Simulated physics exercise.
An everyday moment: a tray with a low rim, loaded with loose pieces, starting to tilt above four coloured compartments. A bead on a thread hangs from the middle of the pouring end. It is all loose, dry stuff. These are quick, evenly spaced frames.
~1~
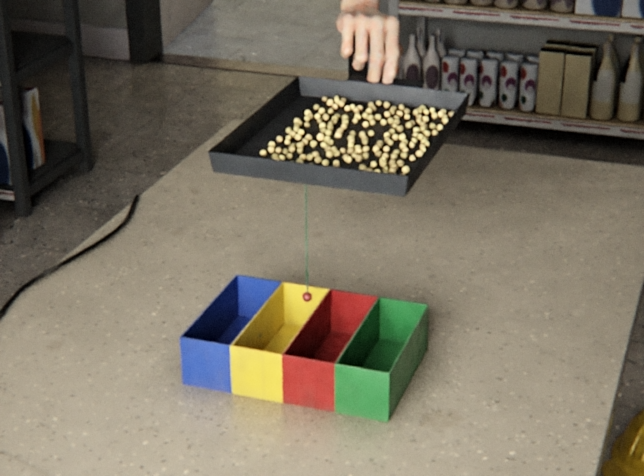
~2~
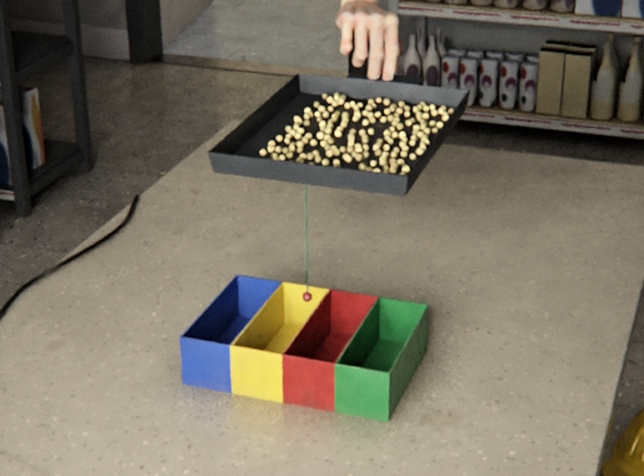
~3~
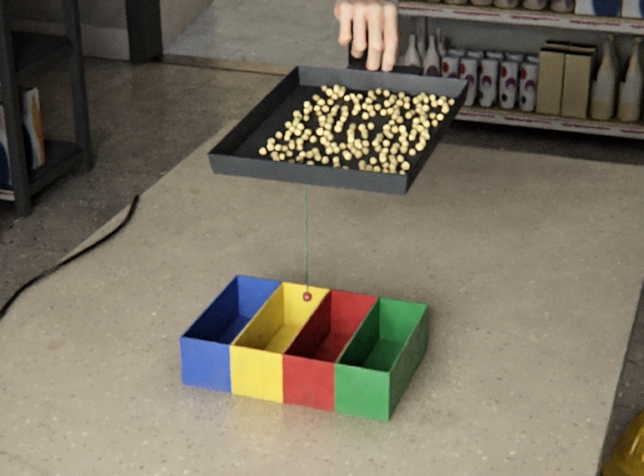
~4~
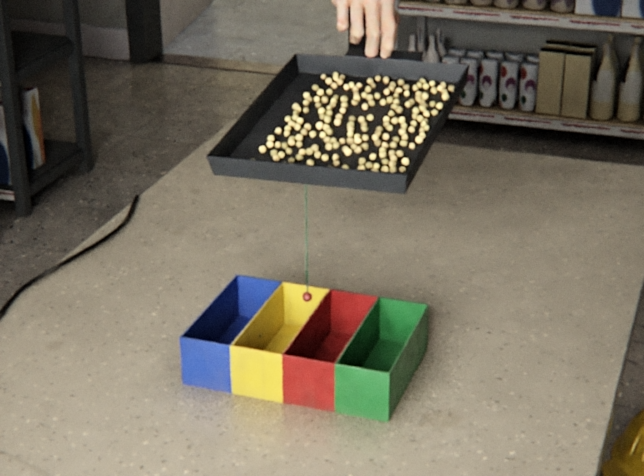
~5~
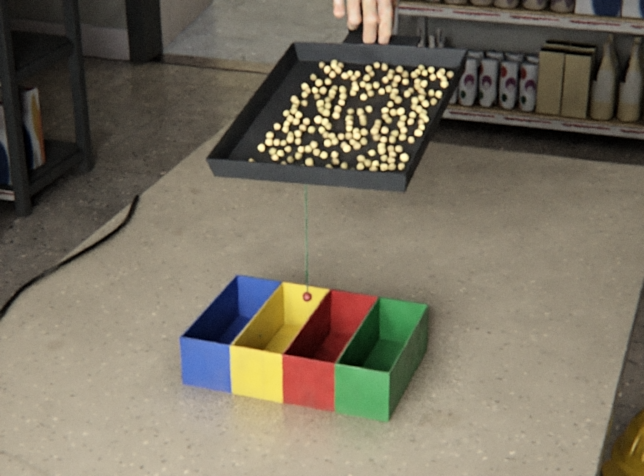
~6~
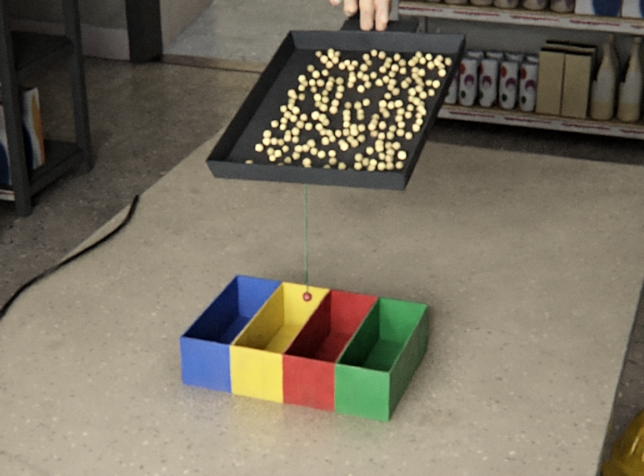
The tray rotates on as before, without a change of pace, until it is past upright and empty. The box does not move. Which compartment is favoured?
Most goes to the blue cell.
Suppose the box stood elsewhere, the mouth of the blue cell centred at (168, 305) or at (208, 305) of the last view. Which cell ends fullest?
The first try: That yellow cell. The second: Blue.
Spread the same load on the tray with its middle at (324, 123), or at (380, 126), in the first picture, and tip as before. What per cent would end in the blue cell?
In turn 60 and 50 in a hundred.
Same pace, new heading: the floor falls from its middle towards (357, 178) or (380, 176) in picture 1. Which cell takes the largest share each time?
The first try: That green cell. The second: The cell in green.
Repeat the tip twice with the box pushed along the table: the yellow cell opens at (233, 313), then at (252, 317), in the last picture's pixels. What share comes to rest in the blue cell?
Roughly 20 per cent, and 50 per cent.
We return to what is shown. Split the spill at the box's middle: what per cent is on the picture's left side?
It comes to 100 per cent or so.
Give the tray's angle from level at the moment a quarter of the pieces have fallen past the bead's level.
Near 110 degrees.
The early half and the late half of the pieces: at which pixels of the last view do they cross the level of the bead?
At about (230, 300), then at (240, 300).
Soon after the last picture, tray tipped steeply; nearly all on the tray; a stray few falling or outside the box.
A little later, tray tipped past a quarter turn; about two thirds on the tray; a small part in the blue cell; about a quarter falling or outside the box.
Later still, tray tipped past a quarter turn; about half in the blue cell; about a quarter in the yellow cell; a small part in the red cell; about a quarter falling or outside the box.
At rest, tray tipped past a quarter turn; about half in the blue cell; about a quarter in the yellow cell; a small part in the red cell; none in the green cell; about a quarter outside the box.
